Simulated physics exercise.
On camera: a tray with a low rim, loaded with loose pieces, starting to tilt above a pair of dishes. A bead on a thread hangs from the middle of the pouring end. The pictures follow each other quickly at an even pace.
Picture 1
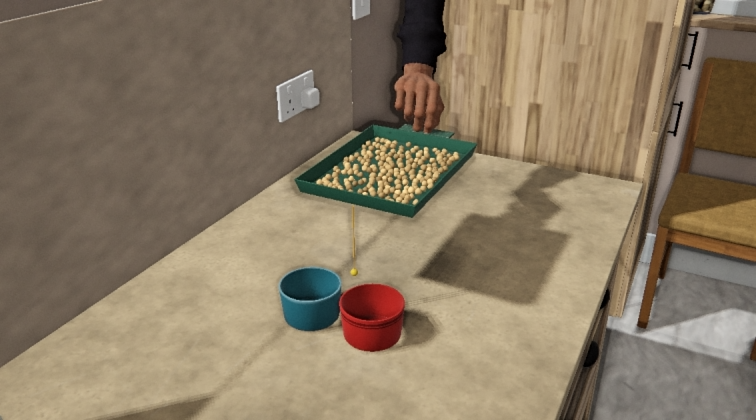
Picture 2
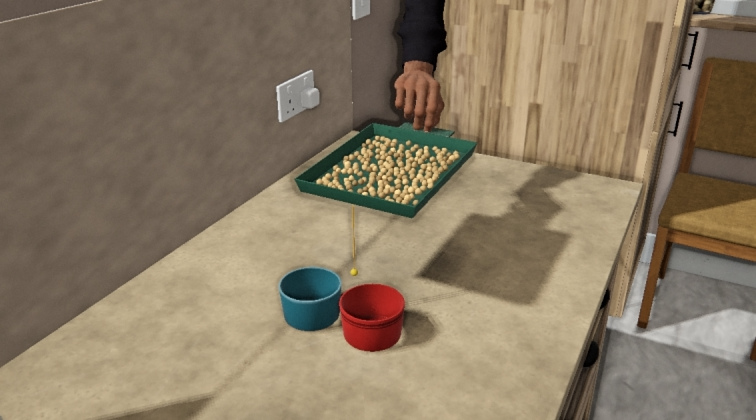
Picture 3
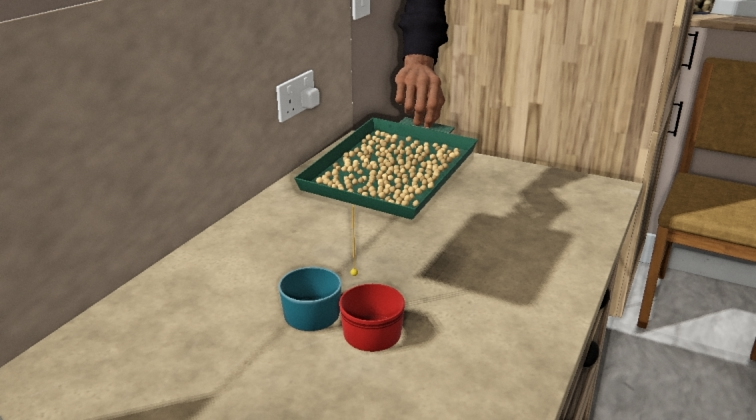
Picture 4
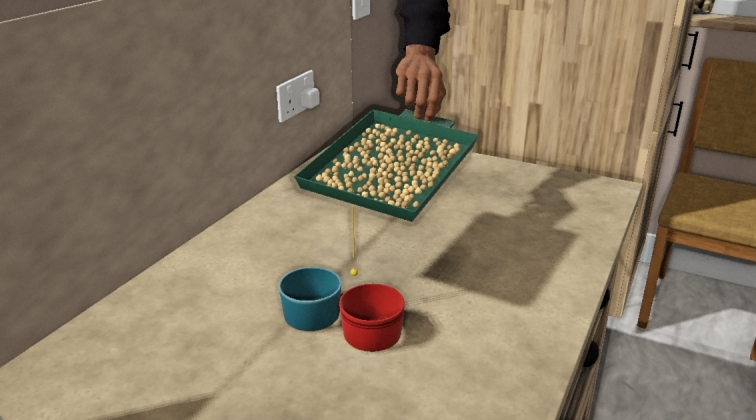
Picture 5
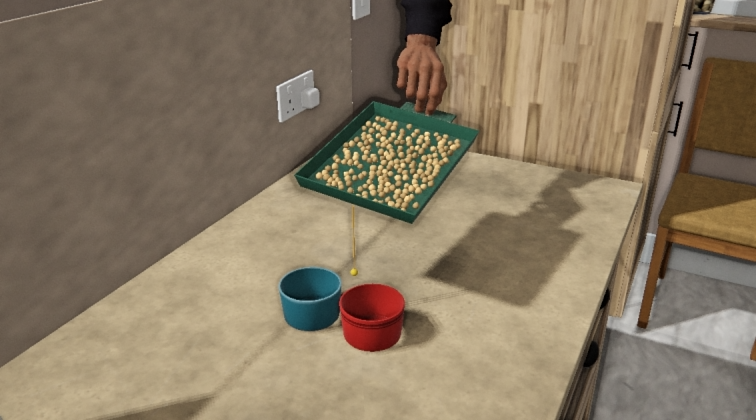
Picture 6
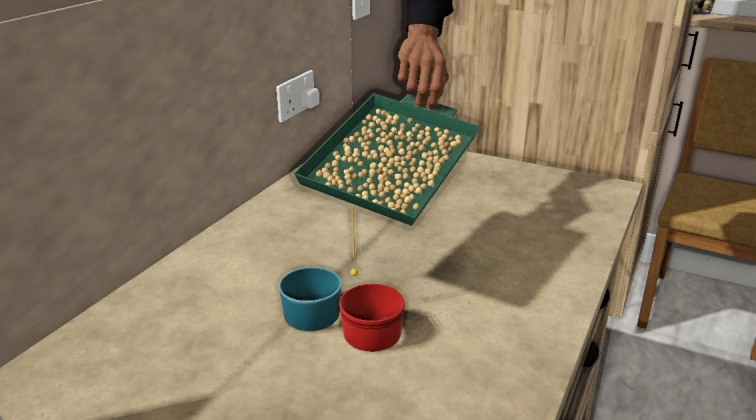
A hand gradually tilts a green tray of dried chickpeas above a blue dish and a red dish on a countertop, raising its far end as the near right corner dips slightly, while a small yellow bead hangs still below.
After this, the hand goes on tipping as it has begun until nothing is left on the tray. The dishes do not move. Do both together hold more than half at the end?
They take under half between them.
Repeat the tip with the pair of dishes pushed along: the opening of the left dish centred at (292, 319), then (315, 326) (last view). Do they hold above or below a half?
One: Below a half. Two: The smaller part.
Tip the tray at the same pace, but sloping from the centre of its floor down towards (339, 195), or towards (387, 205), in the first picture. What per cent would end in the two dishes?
First some 60, then 50 per cent.
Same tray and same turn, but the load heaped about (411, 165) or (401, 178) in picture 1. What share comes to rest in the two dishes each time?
About 20 and 30 per cent.
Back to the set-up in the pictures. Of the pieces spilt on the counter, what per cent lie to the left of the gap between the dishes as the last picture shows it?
It comes to 0 per cent or so.
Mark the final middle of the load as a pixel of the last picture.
At about (400, 332).
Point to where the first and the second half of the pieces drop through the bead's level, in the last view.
Around (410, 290) and then (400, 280).
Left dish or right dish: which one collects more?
It is the right dish.
Just after the last frame, tray tipped steeply; almost all on the tray; just a few in the air.
A moment on, tray tipped past a quarter turn; the larger part on the tray; just a few in the right dish; just a few outside both; about a tenth in the air.
Further on, tray tipped past a quarter turn; roughly a third in the right dish; roughly two thirds outside both.
When it is over, tray tipped past a quarter turn; roughly a third in the right dish; not one in the left dish; roughly two thirds outside both.
